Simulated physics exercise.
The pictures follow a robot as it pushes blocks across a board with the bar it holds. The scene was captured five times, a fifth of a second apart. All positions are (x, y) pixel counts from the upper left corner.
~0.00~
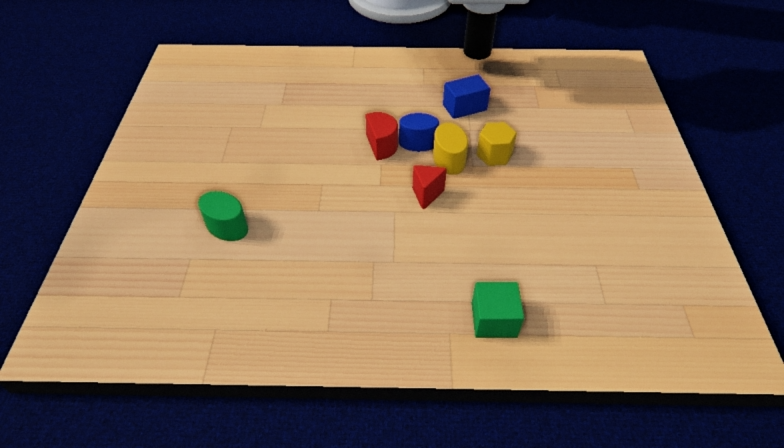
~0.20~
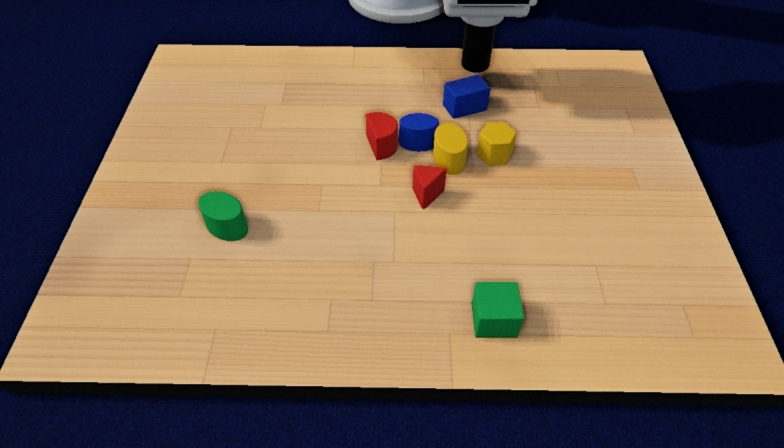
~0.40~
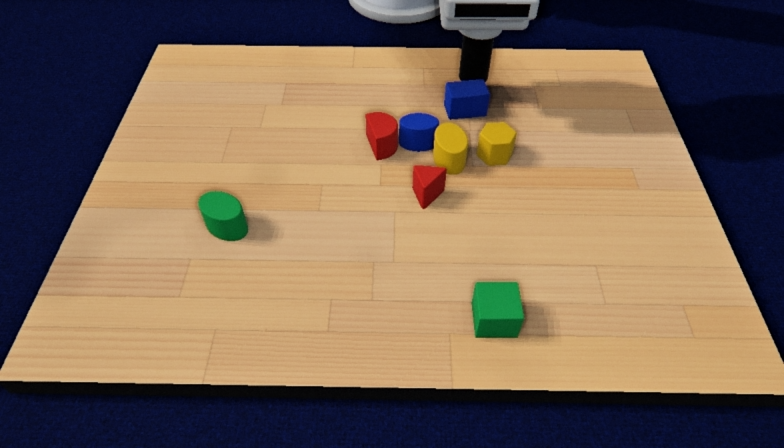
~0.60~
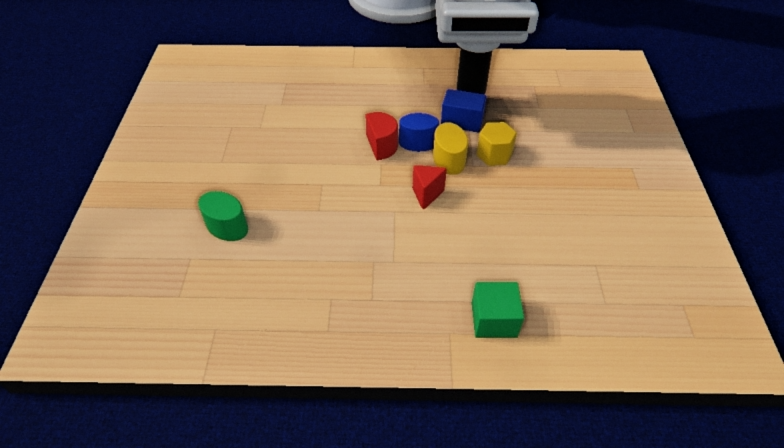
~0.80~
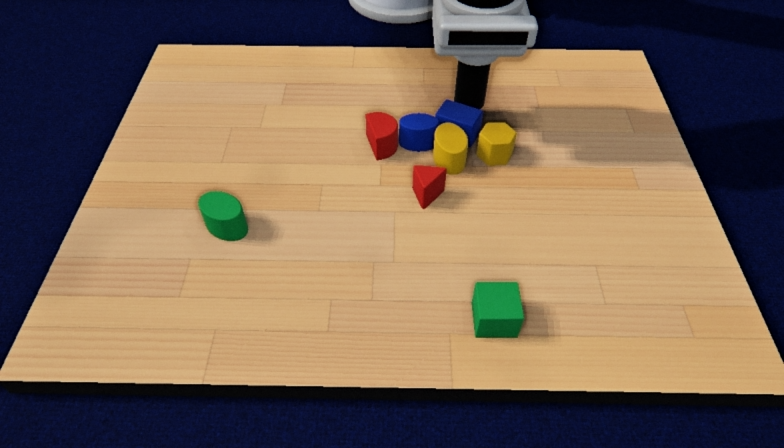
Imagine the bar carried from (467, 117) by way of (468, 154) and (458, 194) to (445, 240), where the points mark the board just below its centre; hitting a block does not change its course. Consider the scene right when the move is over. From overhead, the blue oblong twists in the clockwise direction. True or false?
That claim is true.
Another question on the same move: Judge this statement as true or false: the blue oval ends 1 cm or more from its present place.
True
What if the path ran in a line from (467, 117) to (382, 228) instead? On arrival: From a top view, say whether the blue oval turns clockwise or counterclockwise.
The answer is clockwise.
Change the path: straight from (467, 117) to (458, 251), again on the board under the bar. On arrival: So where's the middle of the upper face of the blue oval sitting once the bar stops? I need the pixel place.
The middle of its upper face should be somewhere near (408, 131).
What follows on the original path. One third of the way, bar at (470, 140); blue oval at (410, 131), turned 50° clockwise; red three-sided block at (417, 187), turned 40° clockwise; yellow oval at (434, 169); blue oblong at (450, 147), turned 30° clockwise; yellow hexagon at (504, 138), turned 15° anticlockwise.
Two thirds of the way, bar at (459, 180); blue oval at (410, 131), turned 50° clockwise; red three-sided block at (378, 215), turned 65° clockwise; yellow oval at (404, 202); blue oblong at (431, 183), turned 45° clockwise; yellow hexagon at (504, 138), turned 15° anticlockwise.
At the end, bar at (446, 226); blue oval at (410, 131), turned 50° clockwise; red three-sided block at (346, 223), turned 70° clockwise; yellow oval at (377, 214), turned 25° clockwise; blue oblong at (414, 204), turned 75° clockwise; yellow hexagon at (504, 138), turned 15° anticlockwise.
